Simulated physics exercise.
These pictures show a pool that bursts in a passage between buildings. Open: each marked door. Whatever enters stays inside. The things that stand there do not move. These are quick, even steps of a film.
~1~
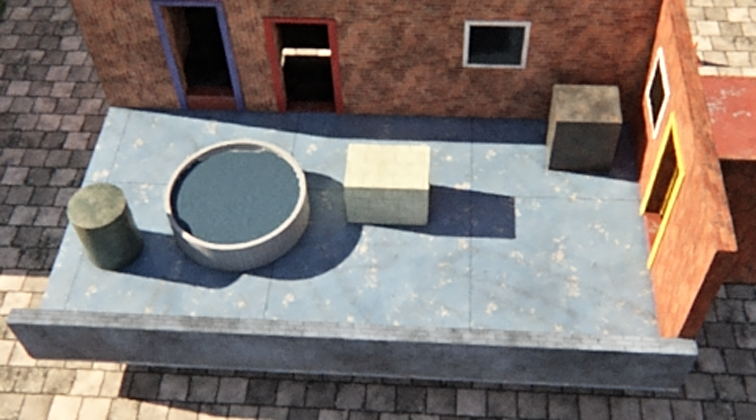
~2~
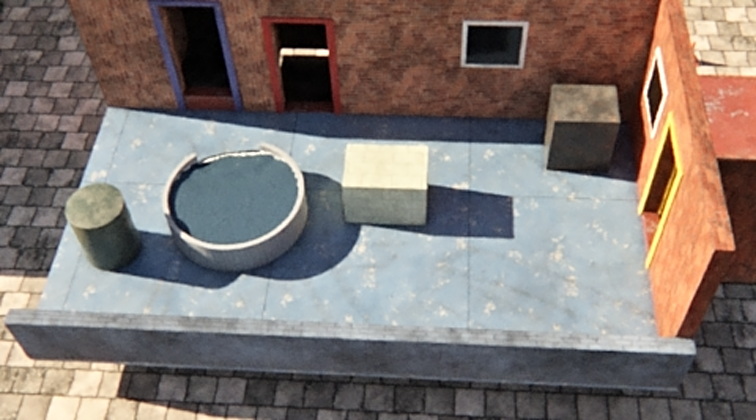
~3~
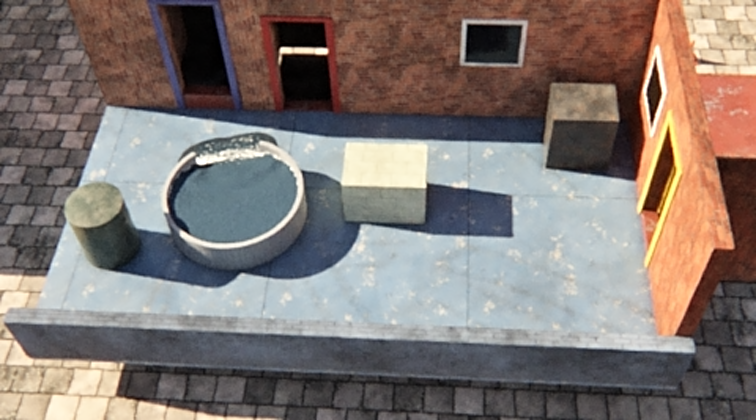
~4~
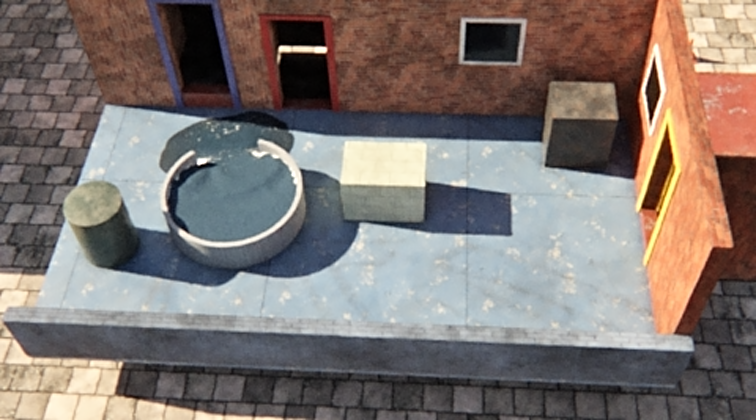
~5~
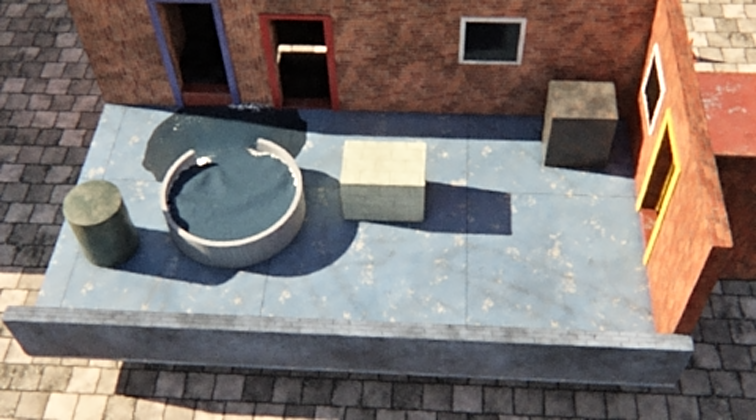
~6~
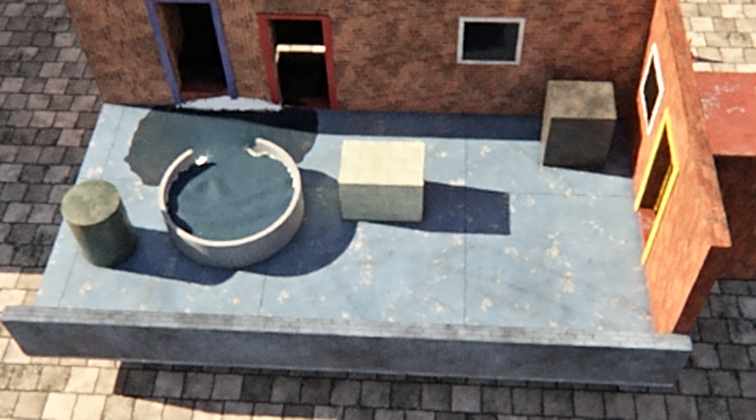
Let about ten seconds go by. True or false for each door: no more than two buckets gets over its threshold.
The red door - false; the blue door - true; the yellow door - true.
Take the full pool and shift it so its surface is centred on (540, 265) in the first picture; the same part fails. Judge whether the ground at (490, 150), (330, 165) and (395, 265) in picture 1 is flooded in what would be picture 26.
First one gets inundated, next one gets inundated, last one stays unwetted.
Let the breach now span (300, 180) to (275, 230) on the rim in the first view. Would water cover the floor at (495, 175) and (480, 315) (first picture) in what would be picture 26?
Untouched, then soaked.
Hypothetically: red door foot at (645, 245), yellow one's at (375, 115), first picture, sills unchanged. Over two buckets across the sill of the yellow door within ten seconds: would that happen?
Result - the yellow one stays within limits.
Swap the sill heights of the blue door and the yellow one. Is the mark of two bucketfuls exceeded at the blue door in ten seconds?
The blue door tops the mark.
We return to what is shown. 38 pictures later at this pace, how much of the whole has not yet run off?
Estimate: 60 per cent.
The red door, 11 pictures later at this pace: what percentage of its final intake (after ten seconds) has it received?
The figure is near 35 per cent.
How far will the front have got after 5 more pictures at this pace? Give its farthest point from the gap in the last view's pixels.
Roughly at (116, 109).
A moment on, water covers 10 % of the floor; the red door under two buckets in, the blue door wet at the sill, nothing in, the yellow door not reached.
Next, water covers 15 % of the floor; the red door over two buckets in, the blue door wet at the sill, nothing in, the yellow door not reached.
Then, water covers 30 % of the floor; the red door over two buckets in, the blue door wet at the sill, nothing in, the yellow door not reached.
Later, water covers 35 % of the floor; the red door far over two buckets in, the blue door wet at the sill, nothing in, the yellow door wet at the sill, nothing in.
In the end, water covers 50 % of the floor; the red door far over two buckets in, the blue door wet at the sill, nothing in, the yellow door wet at the sill, nothing in.
